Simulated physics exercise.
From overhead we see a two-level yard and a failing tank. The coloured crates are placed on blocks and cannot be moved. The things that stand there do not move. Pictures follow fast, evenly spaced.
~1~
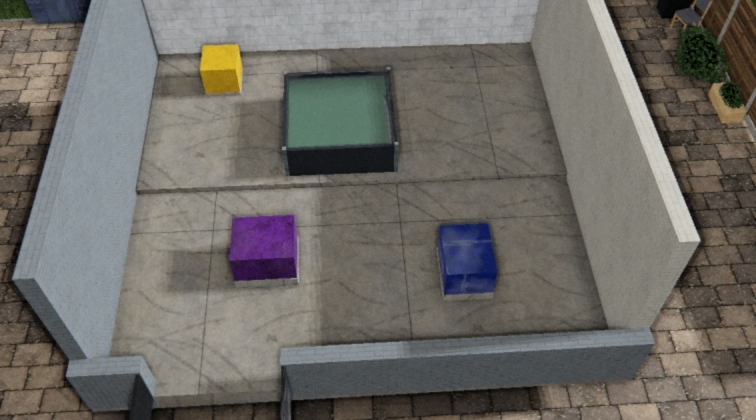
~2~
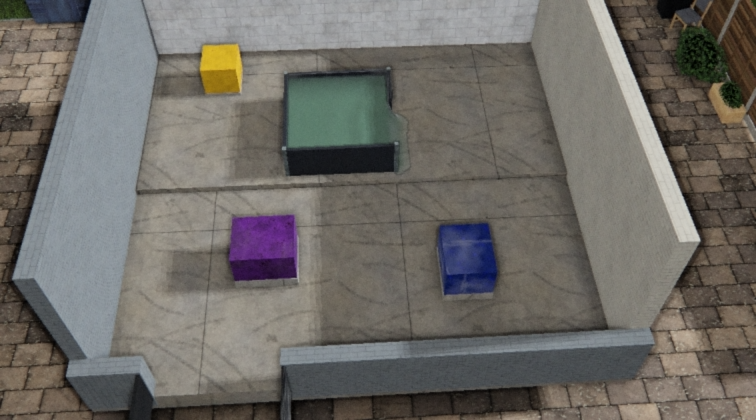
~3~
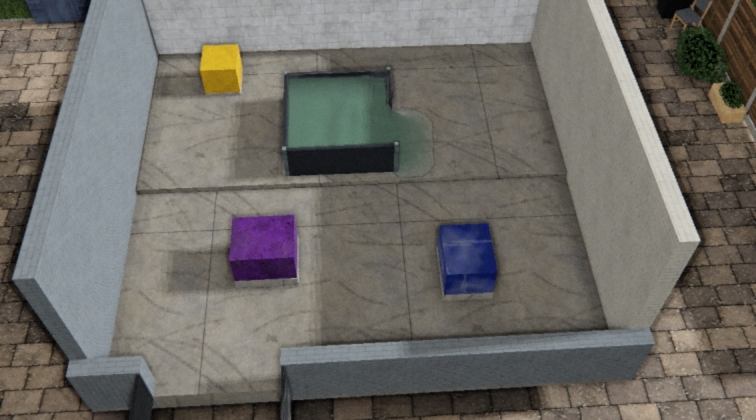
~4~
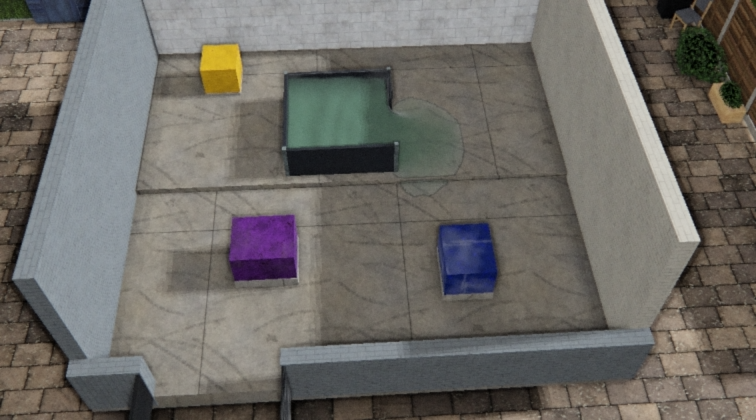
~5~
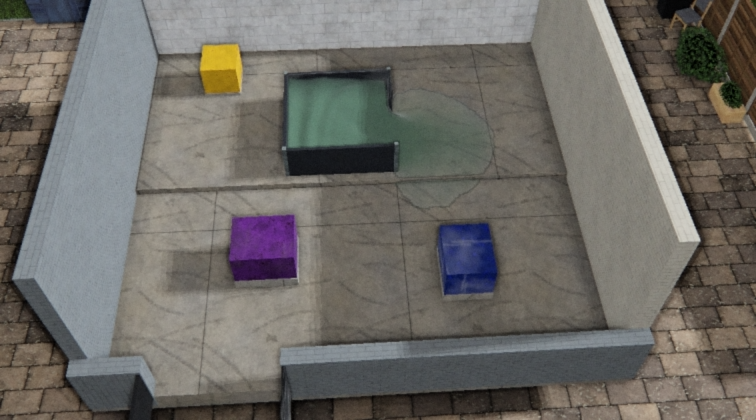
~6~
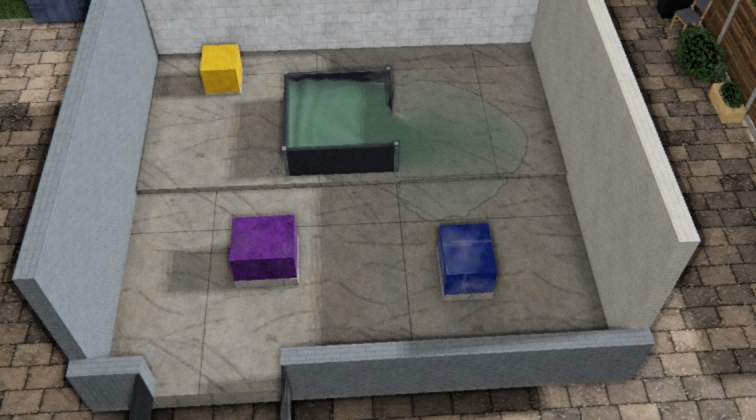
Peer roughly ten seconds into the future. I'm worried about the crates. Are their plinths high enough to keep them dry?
Well, the yellow crate will get wet, the purple crate will stay dry, the blue crate will stay dry.
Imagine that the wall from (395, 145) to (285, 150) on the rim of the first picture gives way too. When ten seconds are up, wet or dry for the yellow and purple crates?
Taking them in turn, the yellow crate is missed and the purple crate is overtopped.
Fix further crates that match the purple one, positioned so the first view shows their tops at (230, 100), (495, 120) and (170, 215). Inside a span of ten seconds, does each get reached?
Listed order: Unflooded / flooded / unflooded.
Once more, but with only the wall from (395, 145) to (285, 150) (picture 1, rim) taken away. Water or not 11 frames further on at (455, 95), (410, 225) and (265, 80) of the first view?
Taken in turn, that's not reached, reached, and finally not reached.
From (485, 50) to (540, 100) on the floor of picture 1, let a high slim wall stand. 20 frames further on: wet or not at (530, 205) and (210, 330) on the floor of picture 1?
Reached, untouched.
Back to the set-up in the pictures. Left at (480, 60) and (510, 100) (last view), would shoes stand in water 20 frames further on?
Going in order, I'd say drenched for the first and drenched for the second.
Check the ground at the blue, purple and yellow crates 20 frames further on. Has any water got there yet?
Blue crate wet; purple crate dry; yellow crate dry.
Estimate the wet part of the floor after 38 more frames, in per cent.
Around 60 percent.
A moment on, water covers 20 % of the floor; the yellow crate not reached, the purple crate not reached, the blue crate not reached.
Next, water covers 25 % of the floor; the yellow crate not reached, the purple crate not reached, the blue crate water round its plinth.
Then, water covers 35 % of the floor; the yellow crate not reached, the purple crate not reached, the blue crate water round its plinth.
Later, water covers 60 % of the floor; the yellow crate water round its plinth, the purple crate water round its plinth, the blue crate water round its plinth.
In the end, water covers 80 % of the floor; the yellow crate was topped, the purple crate stayed above the water, the blue crate stayed above the water.
